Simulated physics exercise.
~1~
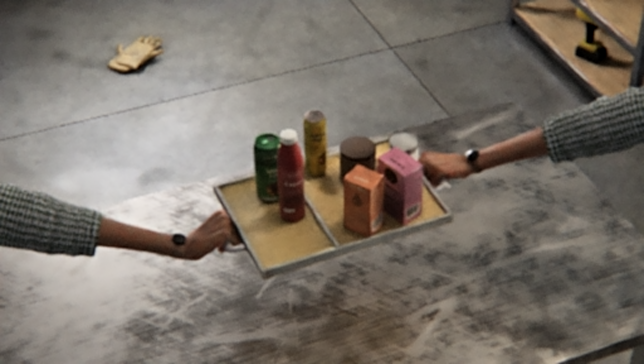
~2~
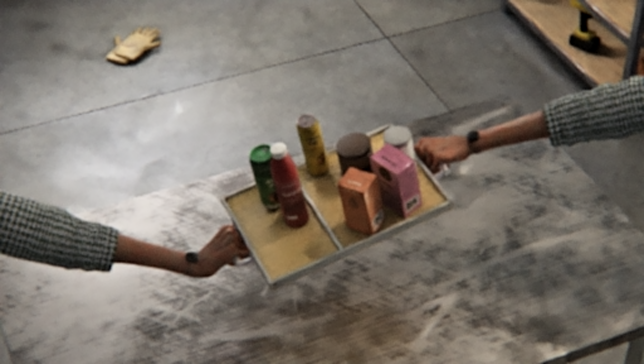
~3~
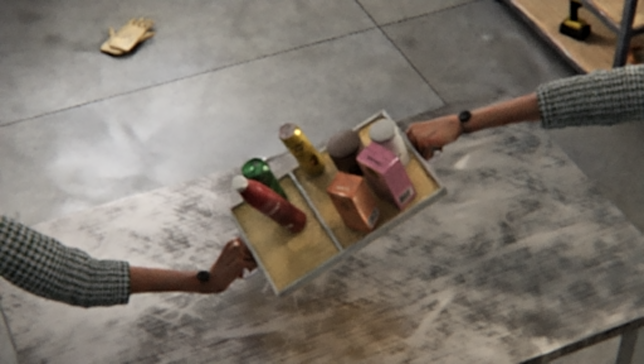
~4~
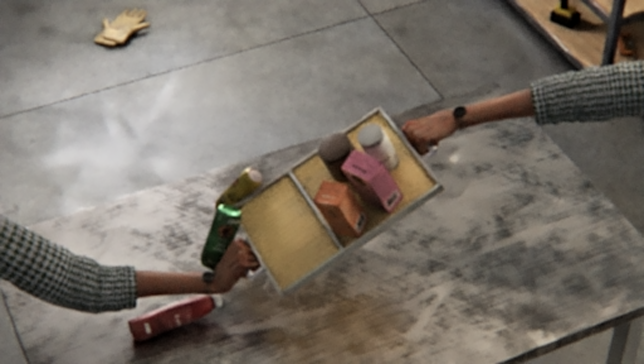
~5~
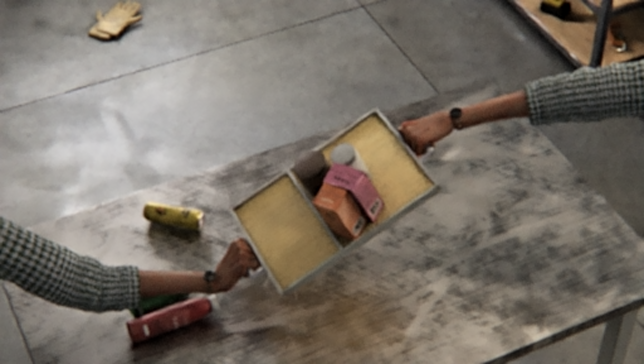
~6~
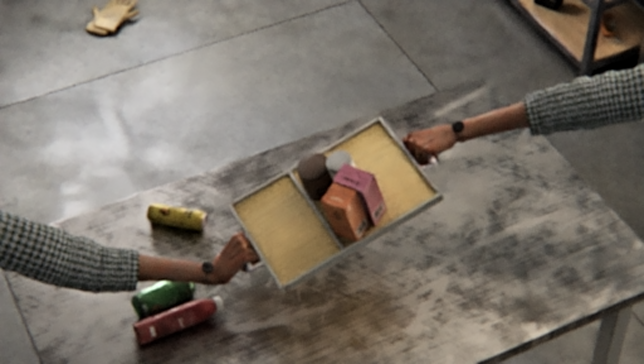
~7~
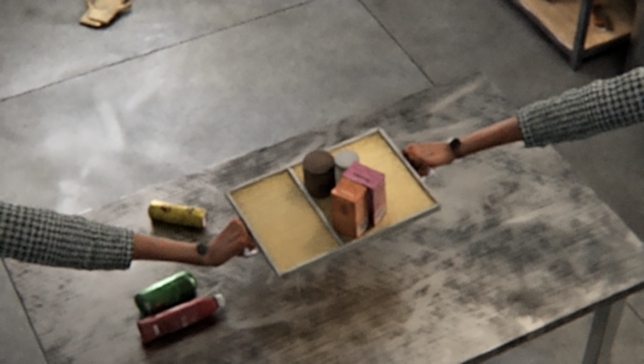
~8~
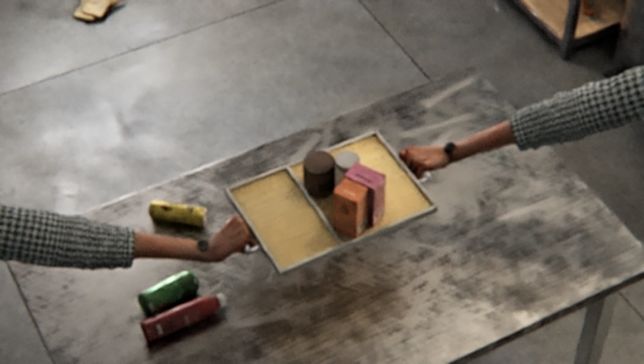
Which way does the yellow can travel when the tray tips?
It travels to the left, going over the lower edge of the tray and ending on its side on the table.
